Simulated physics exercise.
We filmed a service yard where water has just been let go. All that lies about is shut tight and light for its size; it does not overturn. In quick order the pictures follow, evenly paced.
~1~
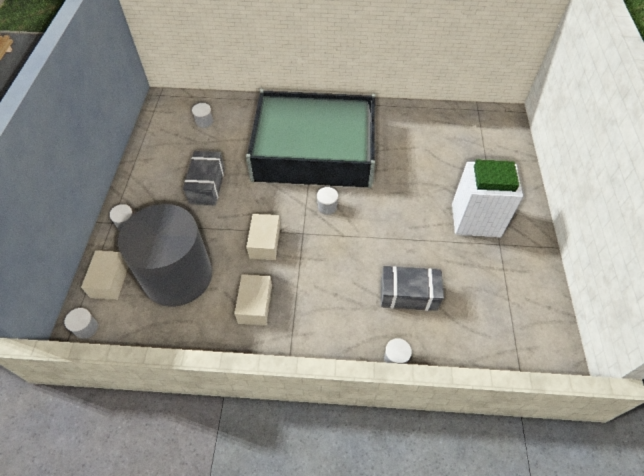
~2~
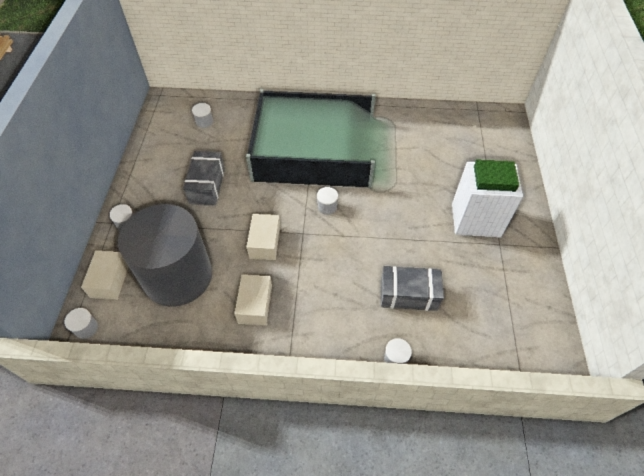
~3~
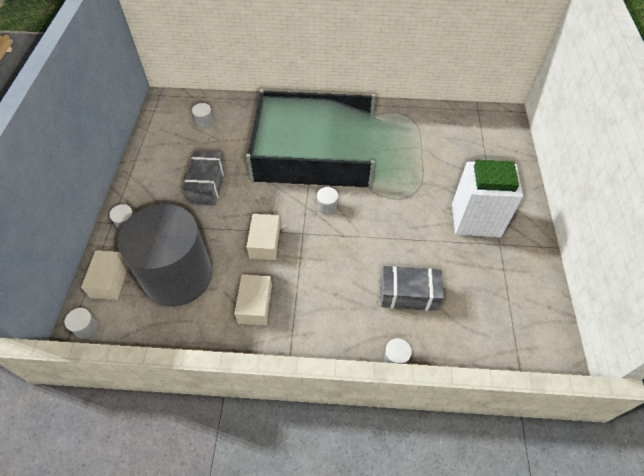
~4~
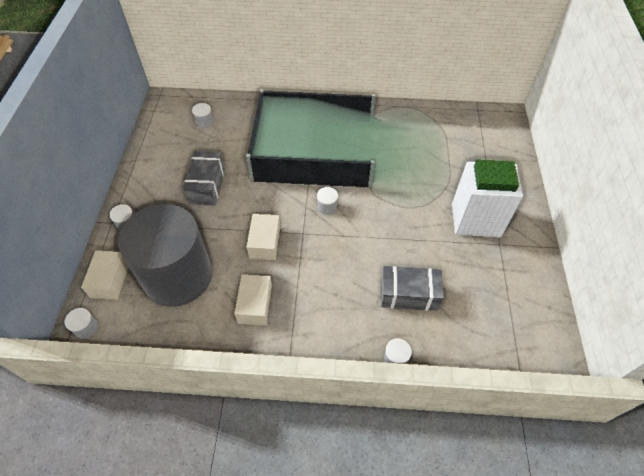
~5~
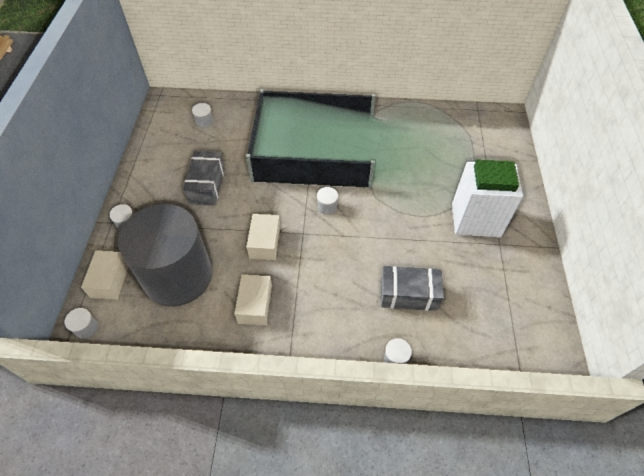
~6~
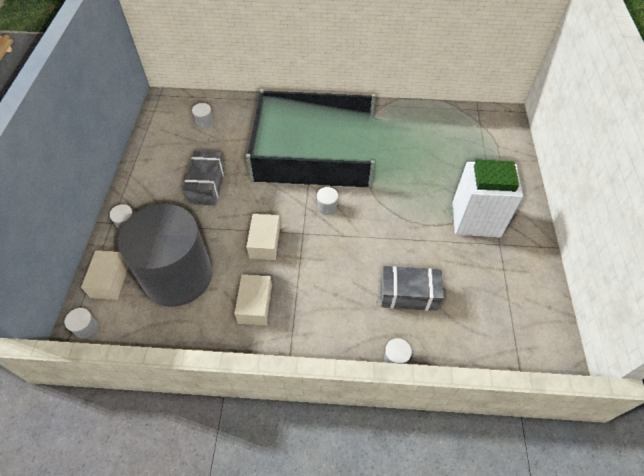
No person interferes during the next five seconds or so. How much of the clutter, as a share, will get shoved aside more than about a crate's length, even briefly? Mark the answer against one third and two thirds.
Fewer than a third of them.
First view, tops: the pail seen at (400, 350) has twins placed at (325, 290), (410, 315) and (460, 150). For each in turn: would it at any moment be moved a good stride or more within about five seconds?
Taking them one at a time: Falls short; falls short; goes the distance.
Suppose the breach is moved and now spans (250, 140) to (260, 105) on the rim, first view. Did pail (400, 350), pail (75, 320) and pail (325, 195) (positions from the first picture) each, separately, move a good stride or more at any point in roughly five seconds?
Falls short, travels that far, falls short.
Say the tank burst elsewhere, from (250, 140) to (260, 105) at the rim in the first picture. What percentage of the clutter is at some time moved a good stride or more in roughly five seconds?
50 per cent or thereabouts.
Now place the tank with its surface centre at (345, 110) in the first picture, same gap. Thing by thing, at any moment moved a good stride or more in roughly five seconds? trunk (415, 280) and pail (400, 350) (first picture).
Stopped short, then made the full stretch.
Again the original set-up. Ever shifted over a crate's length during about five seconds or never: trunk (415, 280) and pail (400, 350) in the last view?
Taking them as you listed them, I'd say too little for the first and travelled that much for the second.
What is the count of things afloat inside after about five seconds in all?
The tally stands at 0.
A moment on, 0 of 10 are well off their spots; 0 afloat.
Next, 0 of 10 are well off their spots; 0 afloat.
Later, 0 of 10 are well off their spots; 0 afloat.
In the end, 1 of 10 are well off their spots, and 1 have been at some point; 0 afloat.
